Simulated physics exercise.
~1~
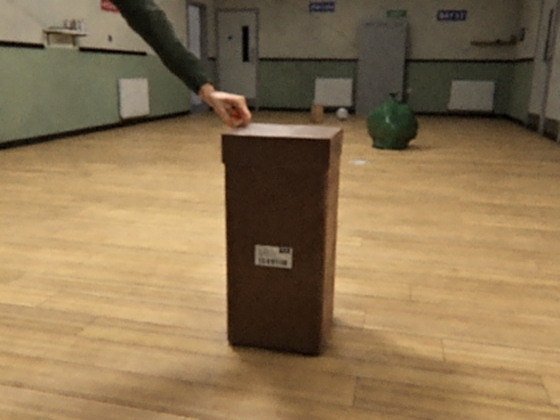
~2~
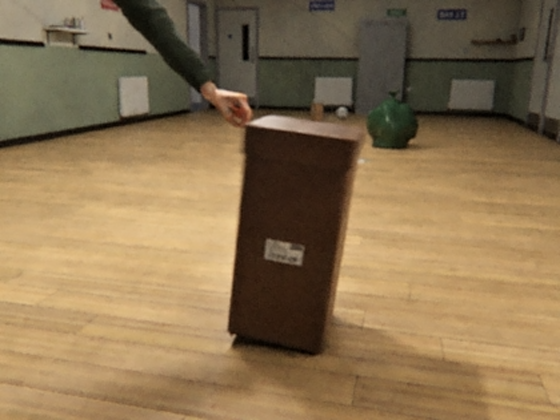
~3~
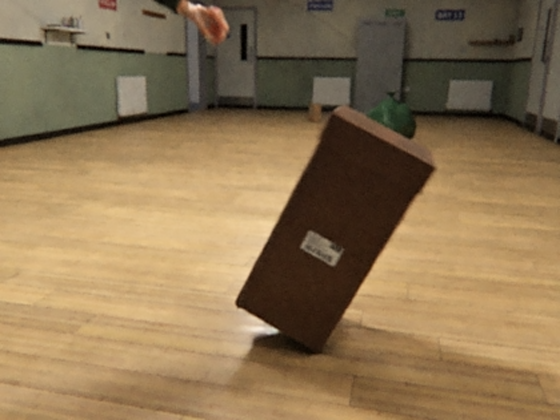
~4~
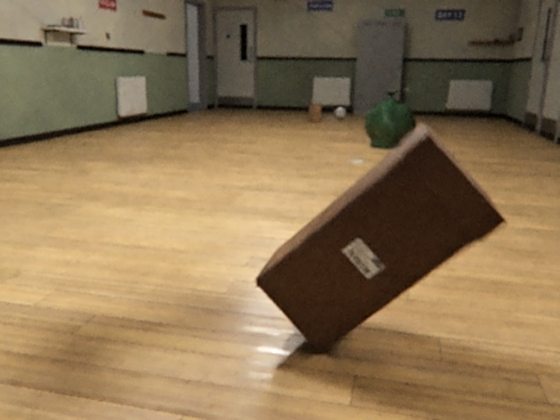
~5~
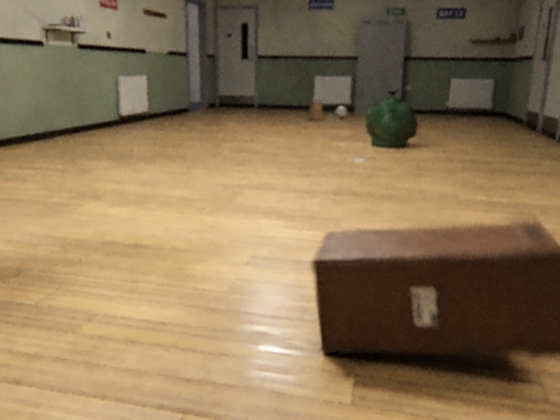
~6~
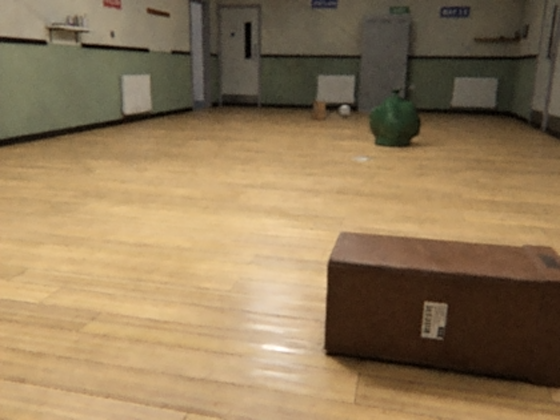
A tall brown box standing on a wooden floor was tipped to the right by a hand at its top, and once the hand let go and drew back, it kept leaning further until it toppled over and ended up lying on its side.
